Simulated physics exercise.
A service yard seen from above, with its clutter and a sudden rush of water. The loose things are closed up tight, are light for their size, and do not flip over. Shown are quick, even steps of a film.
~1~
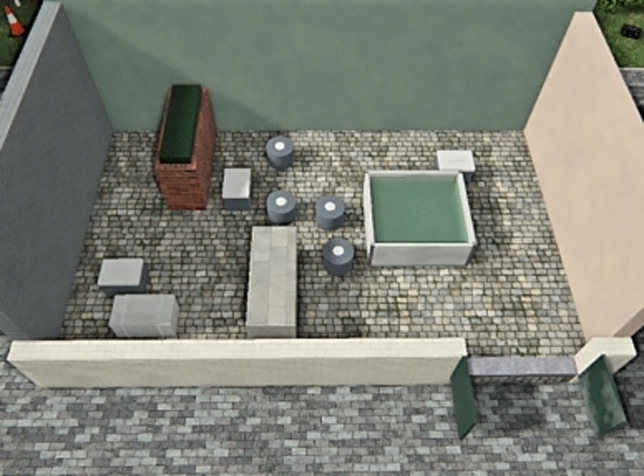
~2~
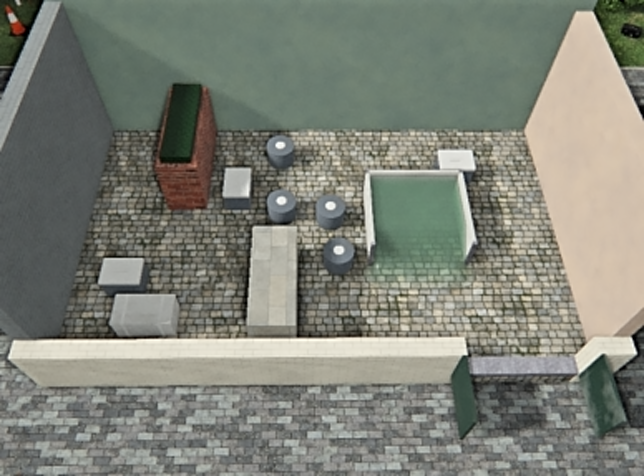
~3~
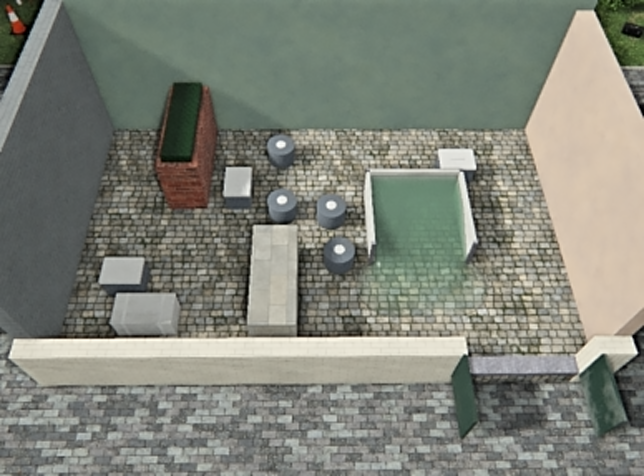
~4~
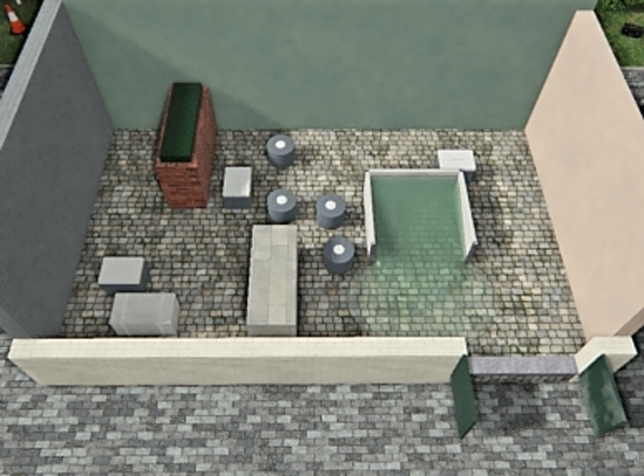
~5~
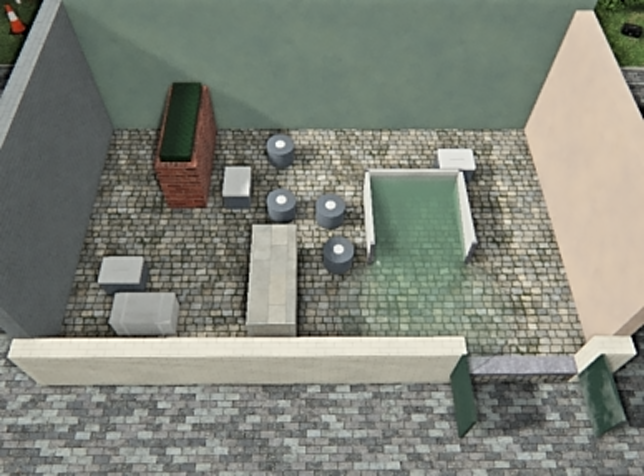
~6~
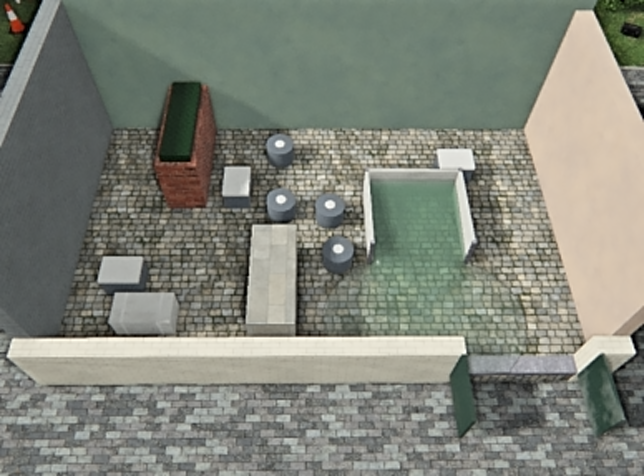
In a walled yard, a tub's front side vanishes and green water spreads across the paving.
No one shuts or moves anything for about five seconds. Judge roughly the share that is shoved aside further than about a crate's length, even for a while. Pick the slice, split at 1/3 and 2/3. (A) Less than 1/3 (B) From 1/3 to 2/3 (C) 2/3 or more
A.
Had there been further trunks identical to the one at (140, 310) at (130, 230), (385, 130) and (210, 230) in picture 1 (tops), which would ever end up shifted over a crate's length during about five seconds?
Each in turn: Stays in place, stays in place, stays in place.
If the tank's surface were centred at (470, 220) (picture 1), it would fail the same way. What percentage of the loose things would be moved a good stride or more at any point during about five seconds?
About 0 %.
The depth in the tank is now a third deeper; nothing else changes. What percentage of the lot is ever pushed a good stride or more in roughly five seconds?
I'd say close to 0 per cent of the things.
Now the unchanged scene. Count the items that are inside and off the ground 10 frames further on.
Well, I'd say 0.
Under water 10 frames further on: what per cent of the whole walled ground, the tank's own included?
25 in a hundred, roughly.
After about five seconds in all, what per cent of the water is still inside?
64 %.
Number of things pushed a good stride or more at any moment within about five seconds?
The total is 0.
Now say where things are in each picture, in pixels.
In the first frame, a tub at (280, 146) rests on the ground; a trunk at (142, 310), on the bottom; 0 of 8 have shifted.
In the second frame, a tub at (280, 145), on the bottom; a trunk at (143, 309), on the bottom; 0 of 8 have shifted.
In the third frame, a tub at (281, 145), on the bottom; a trunk at (143, 308) rests on the ground; 0 of 8 have shifted.
In the fourth frame, a tub at (281, 145), on the bottom; a trunk at (143, 308), on the bottom; 0 of 8 have shifted.
In the fifth frame, a tub at (280, 145), on the bottom; a trunk at (142, 308) rests on the ground; 0 of 8 have shifted.
In the sixth frame, a tub at (280, 144), on the bottom; a trunk at (142, 307), on the bottom; 0 of 8 have shifted.
A moment on, 0 of 8 are well off their spots; 0 afloat.
Next, 0 of 8 are well off their spots; 0 afloat.
Later, 0 of 8 are well off their spots; 0 afloat.
In the end, 0 of 8 are well off their spots, and 0 have been at some point; 0 afloat.
